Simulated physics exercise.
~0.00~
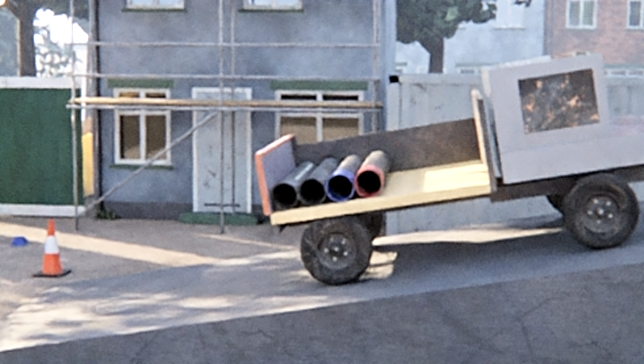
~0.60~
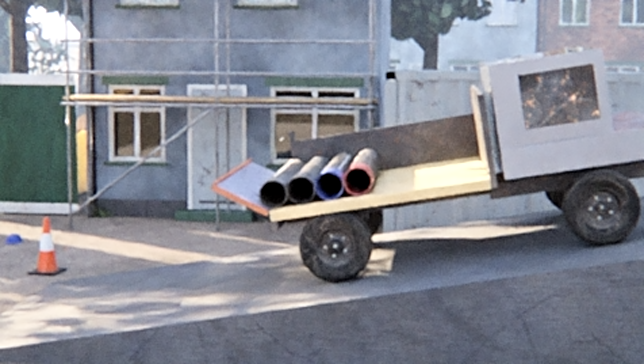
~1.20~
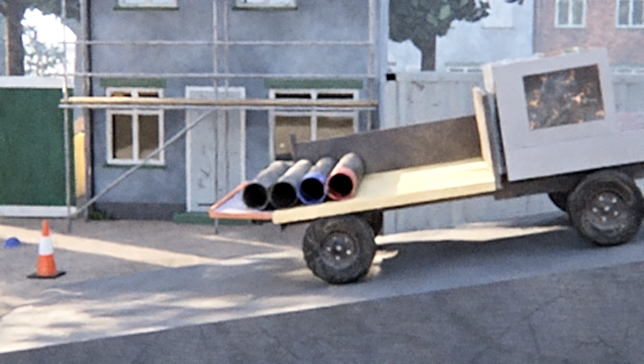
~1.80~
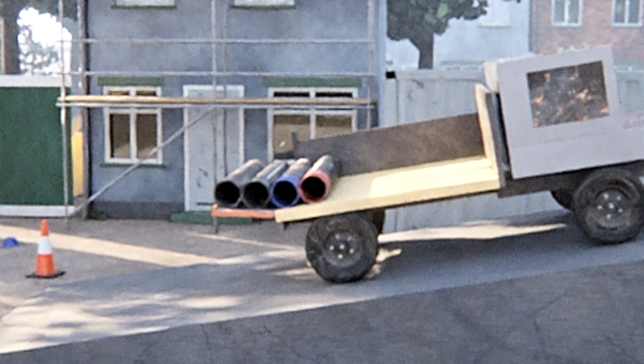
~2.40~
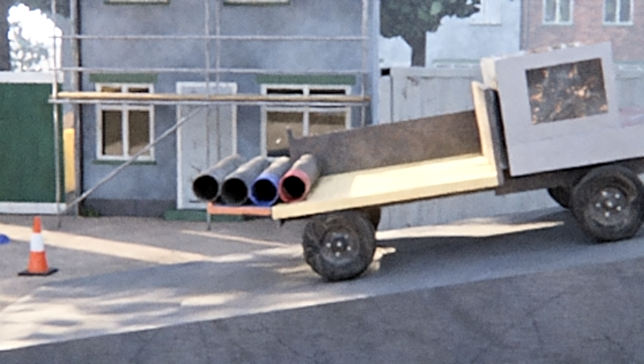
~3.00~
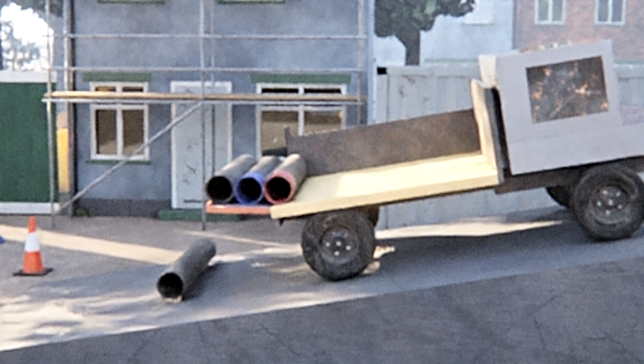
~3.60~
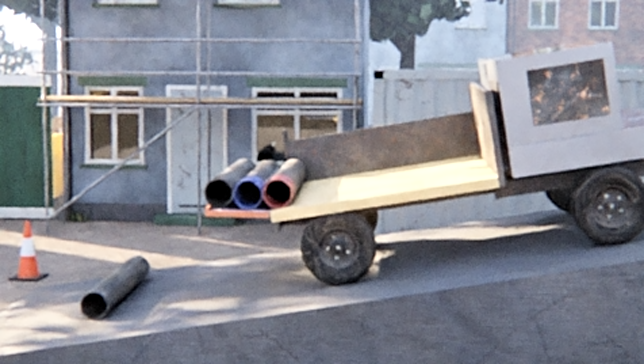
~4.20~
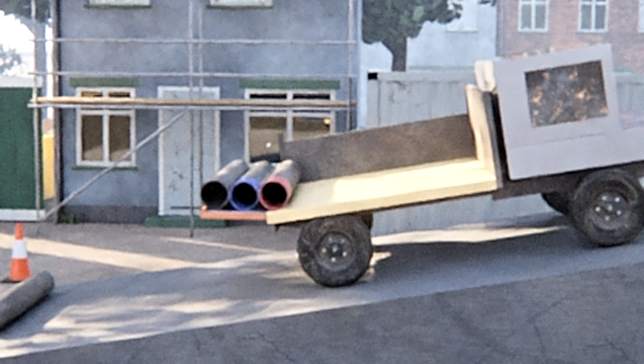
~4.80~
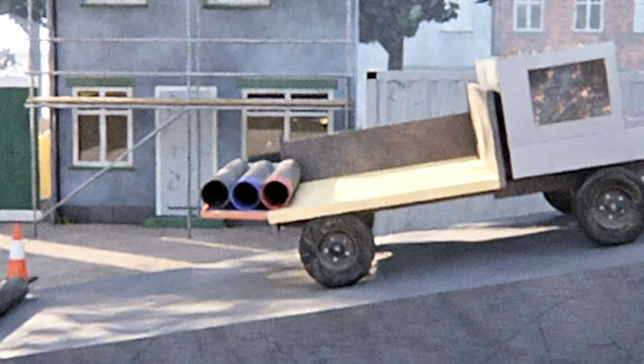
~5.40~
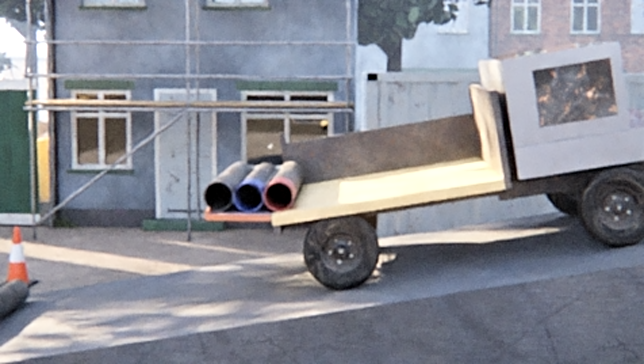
Four pipes, two of them dark and the others blue and red, lie side by side at the rear of a pale open-sided truck bed, seen from the side as the truck stands tail-down on a slope. Behind it are a grey house with scaffolding and, to the left, an orange and white cone. The tailgate swings down to the left, and the pipes roll after it. The leading dark pipe drops off the end and rolls down the road towards the cone, reaching the left edge of the view. The other three stop together, blue in the middle and red at the right, and remain there.
